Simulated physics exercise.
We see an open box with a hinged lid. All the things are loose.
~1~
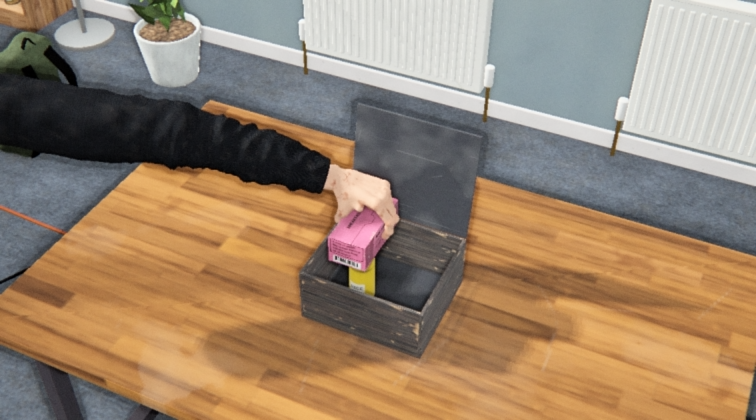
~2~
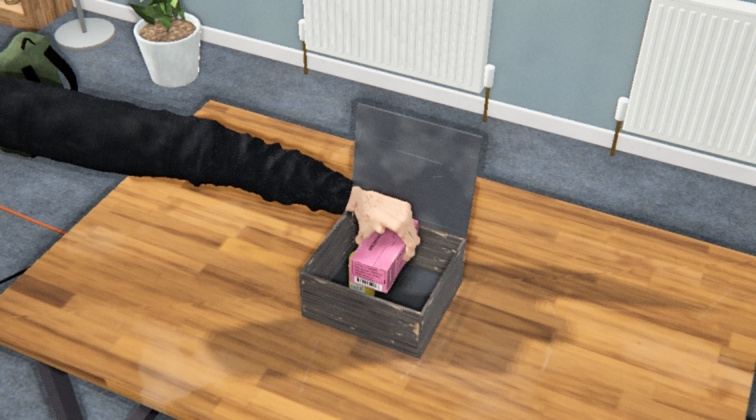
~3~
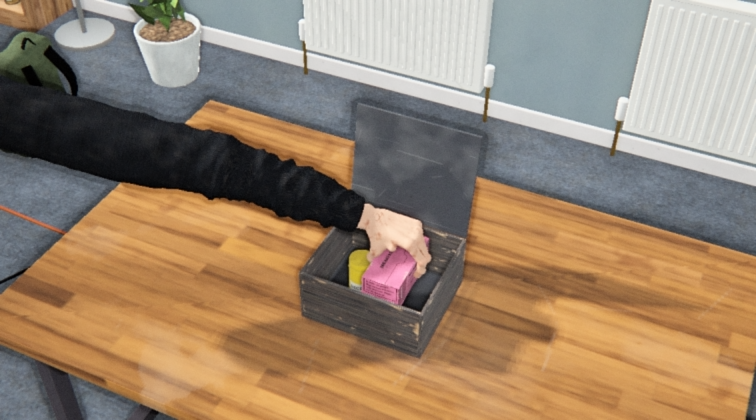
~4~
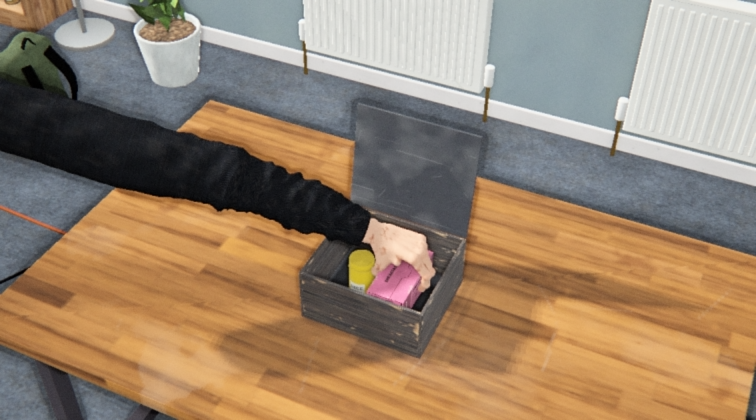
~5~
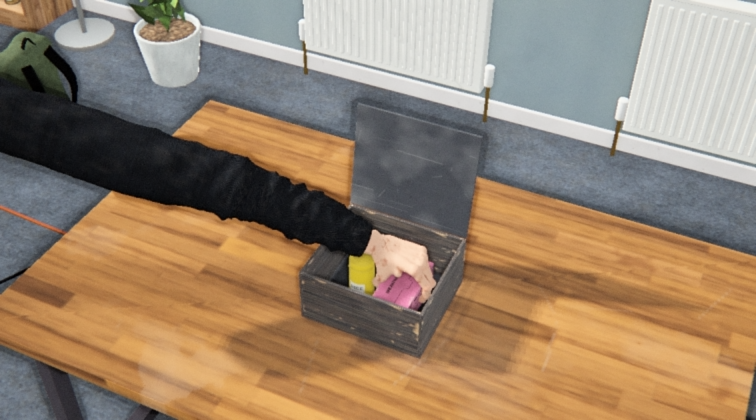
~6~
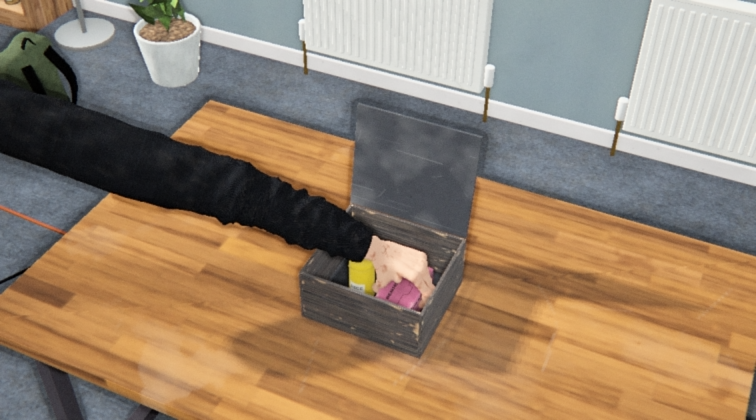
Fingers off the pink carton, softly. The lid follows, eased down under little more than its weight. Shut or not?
As it turns out, it closes.
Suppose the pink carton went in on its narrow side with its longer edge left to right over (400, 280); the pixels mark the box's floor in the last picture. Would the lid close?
Then it closes.
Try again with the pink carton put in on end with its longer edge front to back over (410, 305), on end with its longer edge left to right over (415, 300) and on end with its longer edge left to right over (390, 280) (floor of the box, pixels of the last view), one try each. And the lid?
First, it stays ajar; second, it will not close; third, it closes.
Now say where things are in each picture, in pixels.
The first picture shows still above its spot; pink carton (364, 230).
The second picture shows still above its spot; pink carton (385, 251).
The third picture shows still above its spot; pink carton (396, 268).
The fourth picture shows still above its spot; pink carton (400, 282); yellow shaker (362, 276).
The fifth picture shows still above its spot; yellow shaker (362, 276).
The sixth picture shows in place under the hand; yellow shaker (362, 276).
Then, 1.30 s past the last view, lid 78° above the rim.
Then, 1.80 s past the last view, lid 44° above the rim.
Then, 2.10 s past the last view, lid 19° above the rim.
Finally, lid shut; both still in place. Final places as the last picture's camera would see them, pink carton near (401, 299).
